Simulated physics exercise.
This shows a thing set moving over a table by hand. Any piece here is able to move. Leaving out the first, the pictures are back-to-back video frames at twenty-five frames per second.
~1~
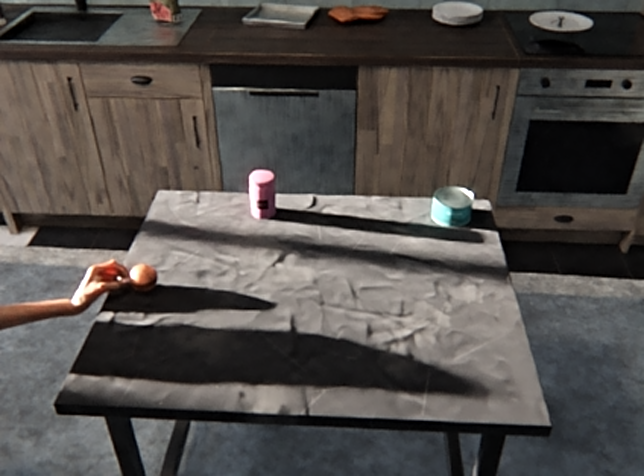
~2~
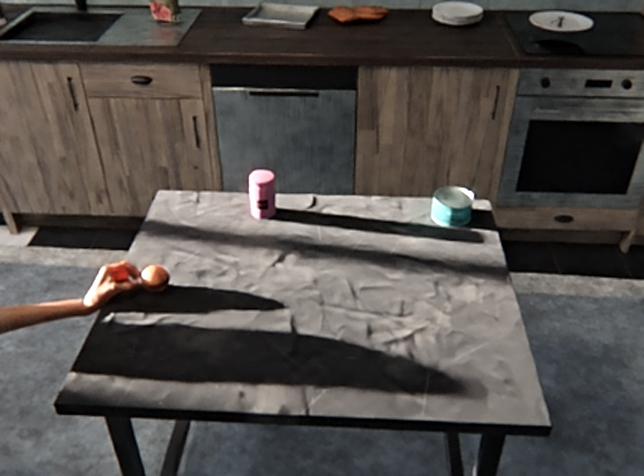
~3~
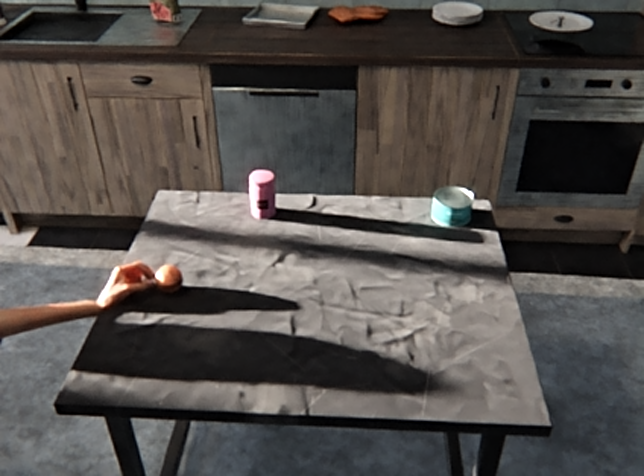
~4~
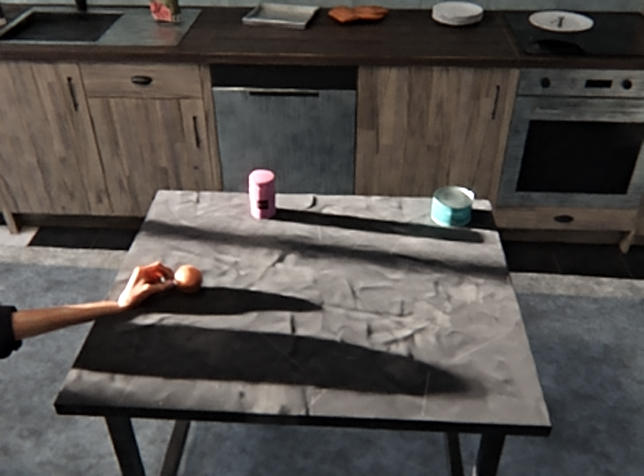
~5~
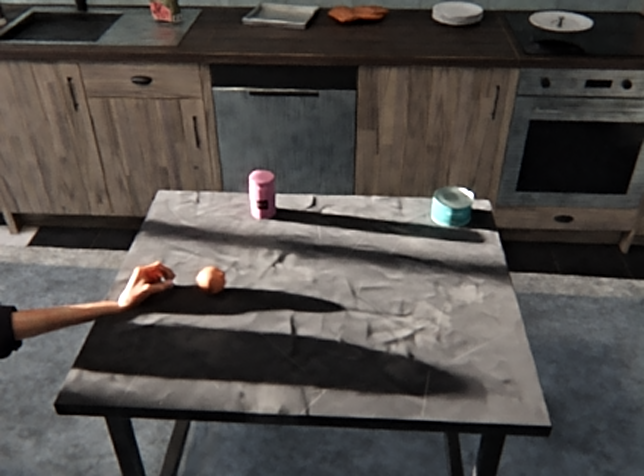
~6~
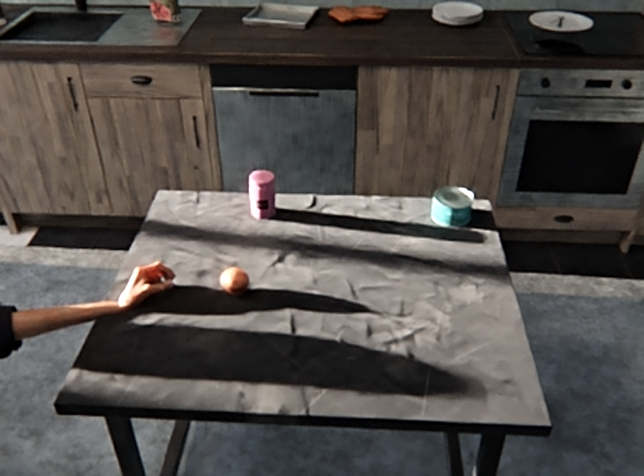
The clip opens on a dark table with a hand at its left side touching a small orange ball, while a pink canister and a teal tin sit near the back edge. The hand pushes the ball to the right, then stays behind as the ball rolls a short way farther right across the tabletop.
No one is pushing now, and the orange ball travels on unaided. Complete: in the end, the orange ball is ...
... off the table.
Then, 0.30 s after the last picture, orange ball rolled well along near (404, 287).
Then, 0.70 s after the last picture, orange ball now off the table.
Then, 1.10 s after the last picture, things are still on the move.
By the end, off the table, orange ball.
